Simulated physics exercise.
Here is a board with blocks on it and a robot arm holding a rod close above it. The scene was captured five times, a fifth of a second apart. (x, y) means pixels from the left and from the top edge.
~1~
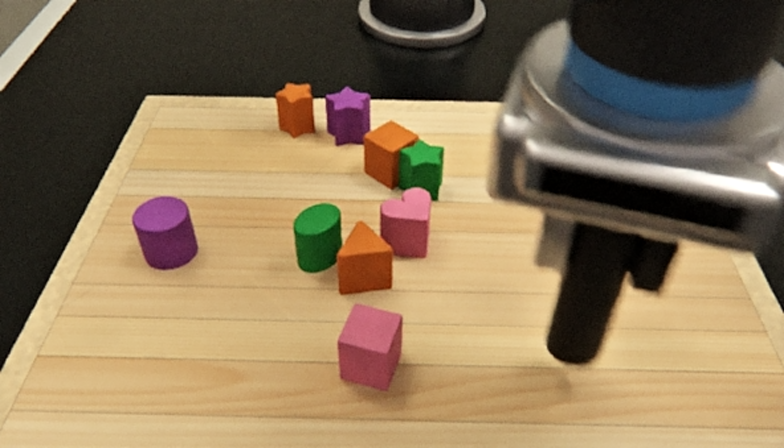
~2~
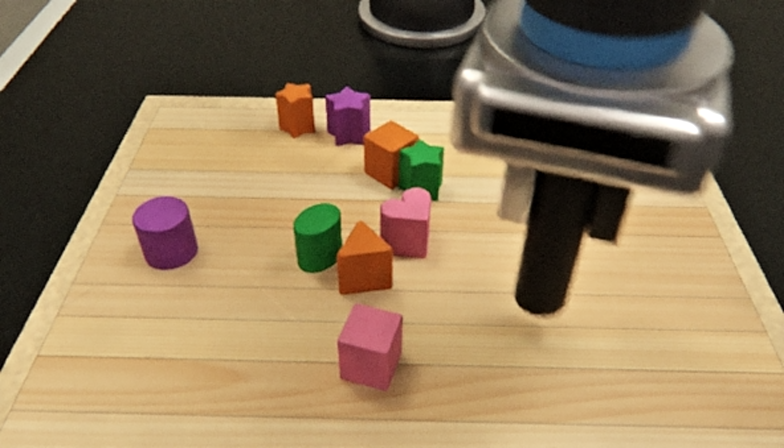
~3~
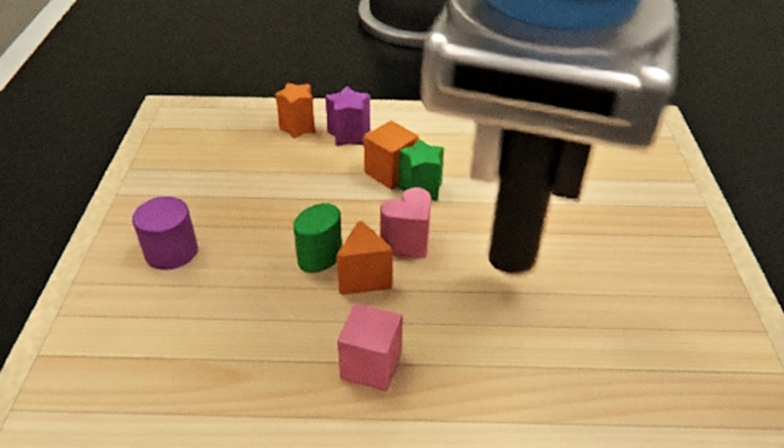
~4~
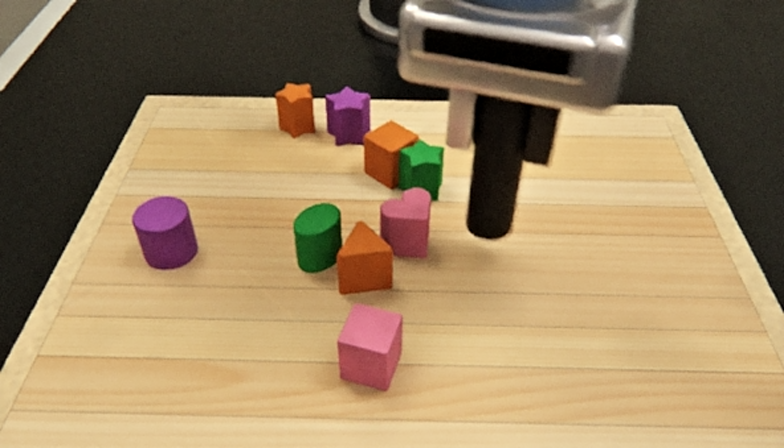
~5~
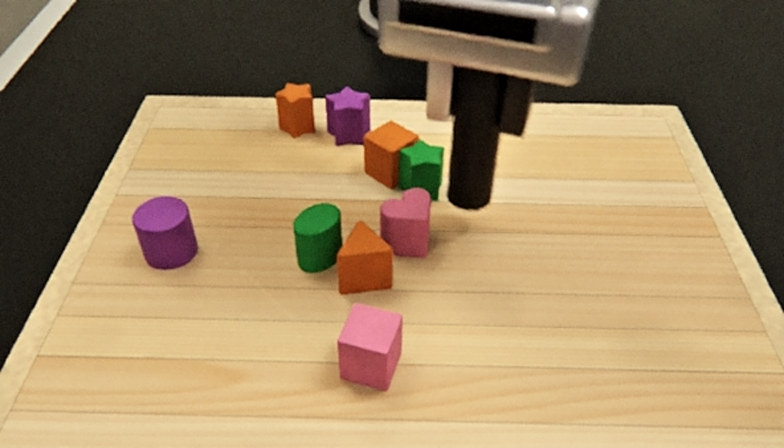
A light wooden board on a dark surface is seen from a raised, fixed viewpoint. Orange and purple stars sit at the back, an orange block and green star nearer the middle, with a pink heart, green cylinder, orange triangle and pink cube below, and a purple cylinder at left. A robot arm holding a dark rod glides leftward and toward the back, while the blocks stay still.
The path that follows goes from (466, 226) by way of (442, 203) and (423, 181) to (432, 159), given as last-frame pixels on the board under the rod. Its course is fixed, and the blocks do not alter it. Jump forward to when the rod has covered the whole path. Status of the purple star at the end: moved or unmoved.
The purple star is moved.
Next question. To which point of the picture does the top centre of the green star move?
I'd place it at (397, 117), taking the centre of its top.
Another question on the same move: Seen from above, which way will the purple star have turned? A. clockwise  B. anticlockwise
Answer: A.
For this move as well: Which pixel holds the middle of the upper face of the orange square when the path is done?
Most likely (353, 116).
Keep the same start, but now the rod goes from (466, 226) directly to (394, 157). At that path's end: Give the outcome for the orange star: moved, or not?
The push reaches it.
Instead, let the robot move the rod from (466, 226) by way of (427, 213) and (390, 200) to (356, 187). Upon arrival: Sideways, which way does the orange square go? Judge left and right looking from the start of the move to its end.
It moves right.
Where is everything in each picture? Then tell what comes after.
The first picture shows lower end of the rod at (573, 345), tops of blocks, purple star at (348, 98), orange square at (391, 135), pink heart block at (409, 204), green star at (423, 152).
The second picture shows rod at (540, 298), blocks as before.
The third picture shows rod at (512, 259), blocks as before.
The fourth picture shows rod at (489, 225), blocks as before.
The fifth picture shows rod at (469, 197), purple star at (348, 98), orange square at (391, 135), pink heart block at (409, 204), green star at (423, 152).
The first path, step by step. Halfway along, rod at (432, 164); orange square at (368, 122); green star at (401, 135).
At the end, rod at (434, 131); purple star at (334, 92), turned 25° clockwise; orange square at (353, 116), turned 30° anticlockwise; pink heart block not moved; green star at (397, 117), turned 65° anticlockwise.
